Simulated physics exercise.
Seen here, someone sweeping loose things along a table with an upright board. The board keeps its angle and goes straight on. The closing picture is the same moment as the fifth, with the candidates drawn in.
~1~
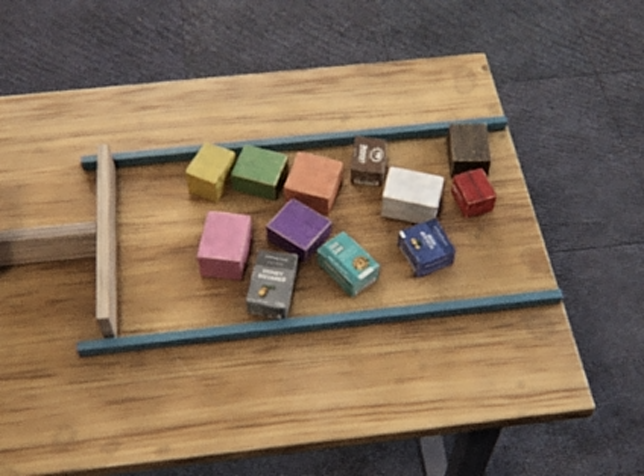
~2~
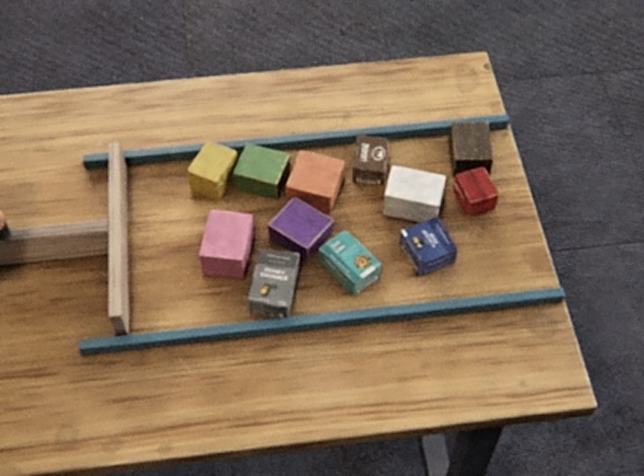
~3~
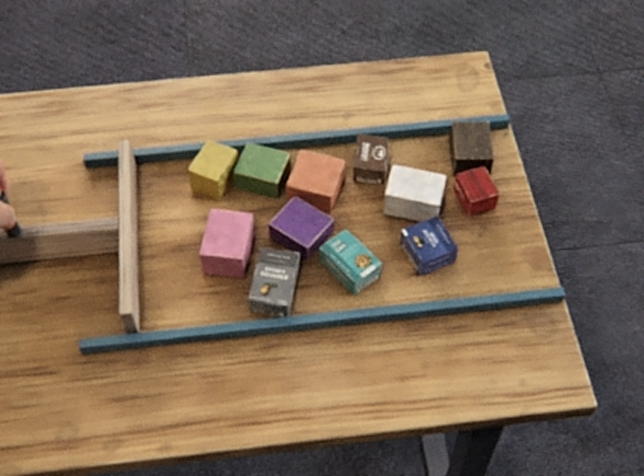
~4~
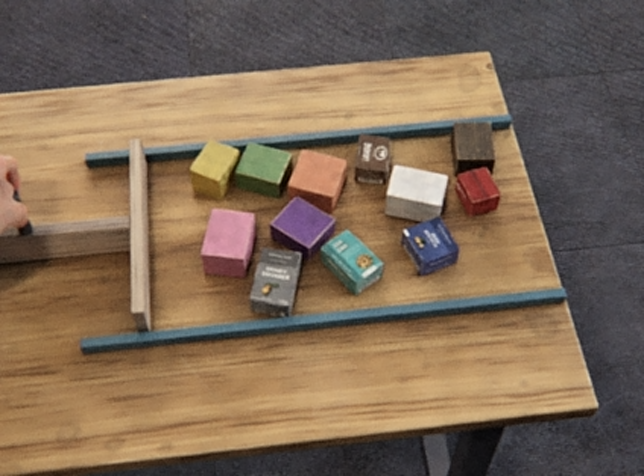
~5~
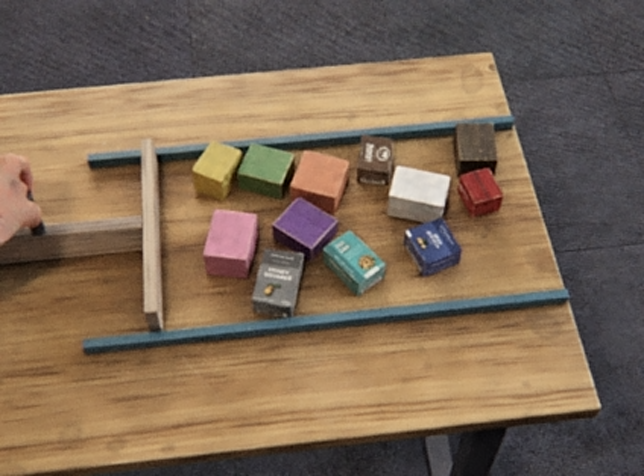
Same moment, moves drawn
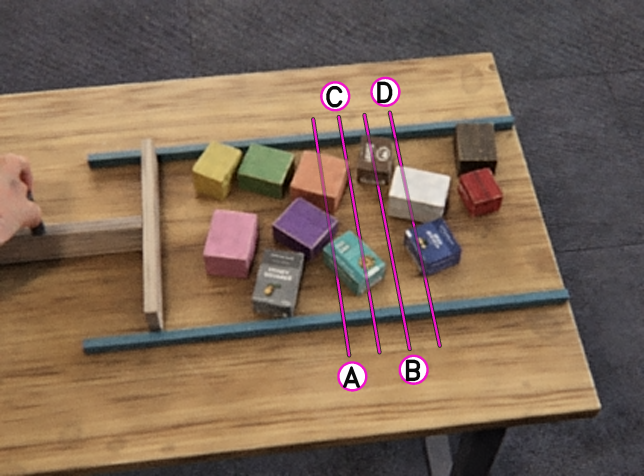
A wooden table on a dark grey carpeted floor is seen from above at an angle, with two blue strips running along it. Between the strips sit yellow, green, orange, pink, purple and white blocks, with brown, black and red ones and grey, turquoise and blue packets. From the left, a hand comes into view on the handle of an upright board, which slides rightward toward the unmoving blocks.
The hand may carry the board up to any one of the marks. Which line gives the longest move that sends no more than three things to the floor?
The farthest such stop is D.
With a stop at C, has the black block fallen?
No.
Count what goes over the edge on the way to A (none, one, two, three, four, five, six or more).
In all, none.
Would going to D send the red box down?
Yes.
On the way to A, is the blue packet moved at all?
Yes.
On the marked copy, A at (330, 227); B at (385, 222); C at (357, 225); D at (413, 219).
Taking D. A third of the way, board (244, 211); yellow block (263, 159); brown packet (390, 158).
Two thirds of the way, board (339, 201); red box (516, 187); black block (485, 149).
When it is over, board (410, 195); black block over the edge; red box over the edge; three fallen.
As for the rest, A is within the limit but short; B is within the limit but short; C is within the limit but short.
